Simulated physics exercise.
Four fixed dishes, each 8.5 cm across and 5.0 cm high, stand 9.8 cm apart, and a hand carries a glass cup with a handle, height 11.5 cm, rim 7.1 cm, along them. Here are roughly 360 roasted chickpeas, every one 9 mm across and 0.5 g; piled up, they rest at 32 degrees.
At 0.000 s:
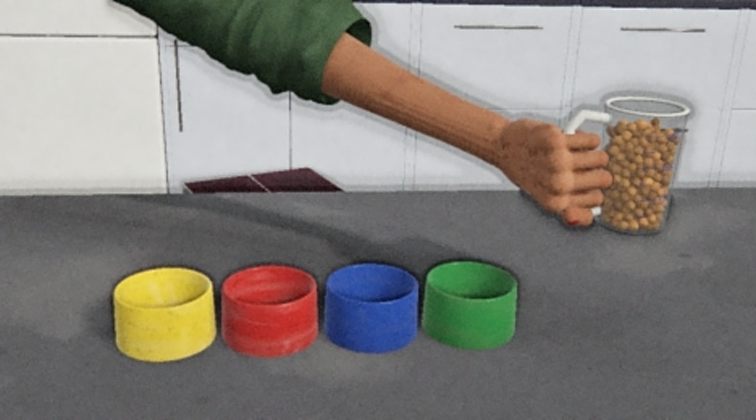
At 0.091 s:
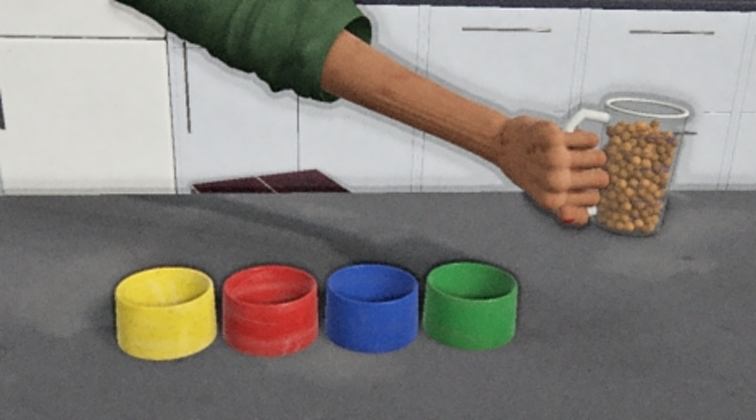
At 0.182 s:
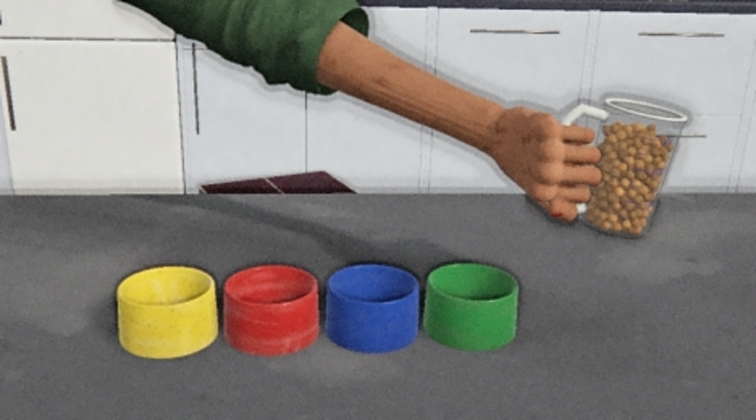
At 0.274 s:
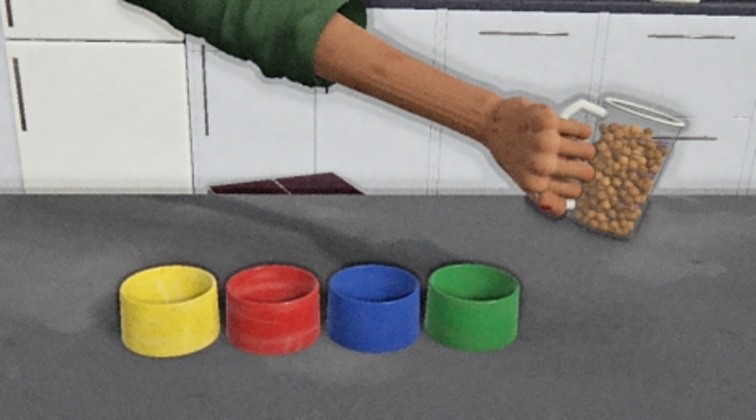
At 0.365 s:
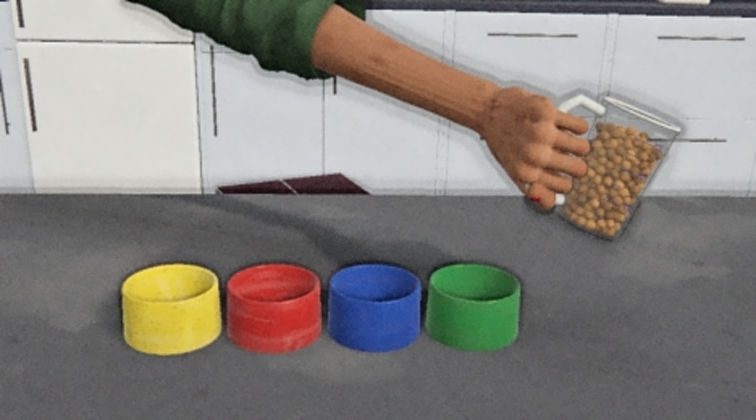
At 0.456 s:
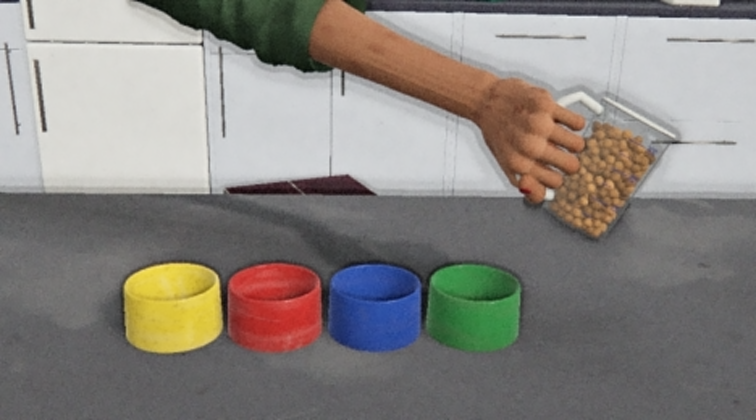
In the video, a hand holds a clear handled cup of roasted chickpeas above a gray counter, behind a row of yellow, red, blue and green dishes, moving it slightly left while steadily tilting it clockwise.
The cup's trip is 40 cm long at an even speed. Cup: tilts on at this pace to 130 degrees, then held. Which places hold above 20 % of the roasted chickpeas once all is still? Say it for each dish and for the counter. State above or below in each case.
In each case: Red below, blue below, green above, yellow below, counter above.
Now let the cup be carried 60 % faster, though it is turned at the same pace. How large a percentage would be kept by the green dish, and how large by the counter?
Shares - green 10, counter 10.
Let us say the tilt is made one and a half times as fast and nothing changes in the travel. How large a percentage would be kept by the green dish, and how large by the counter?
In that case the green dish gets 0 while the counter gets 100.
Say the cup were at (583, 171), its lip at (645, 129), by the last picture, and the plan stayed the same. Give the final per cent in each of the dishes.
Per cent kept: Red 20, blue 60, green 0, yellow 0.
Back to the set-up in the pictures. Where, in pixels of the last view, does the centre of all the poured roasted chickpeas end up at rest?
After settling, the middle sits near (495, 319).
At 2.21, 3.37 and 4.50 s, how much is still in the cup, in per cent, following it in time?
In order, near 0 %, 0 % and 0 %.
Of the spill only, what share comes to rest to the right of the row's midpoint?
Near 100 percent ends up there.
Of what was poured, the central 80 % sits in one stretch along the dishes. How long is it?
Spread: Around 13 cm.
After 2.21 s, tilt 130 degrees; cup holds 0 %, green 55 %.
After 3.37 s, tilt 130 degrees; cup holds 0 %, green 60 %.
After 4.50 s, tilt 130 degrees; cup holds 0 %, green 60 %.
By 4.8 s all is still; red 0 %, blue 0 %, green 60 %, yellow 0 %, counter 40 %.
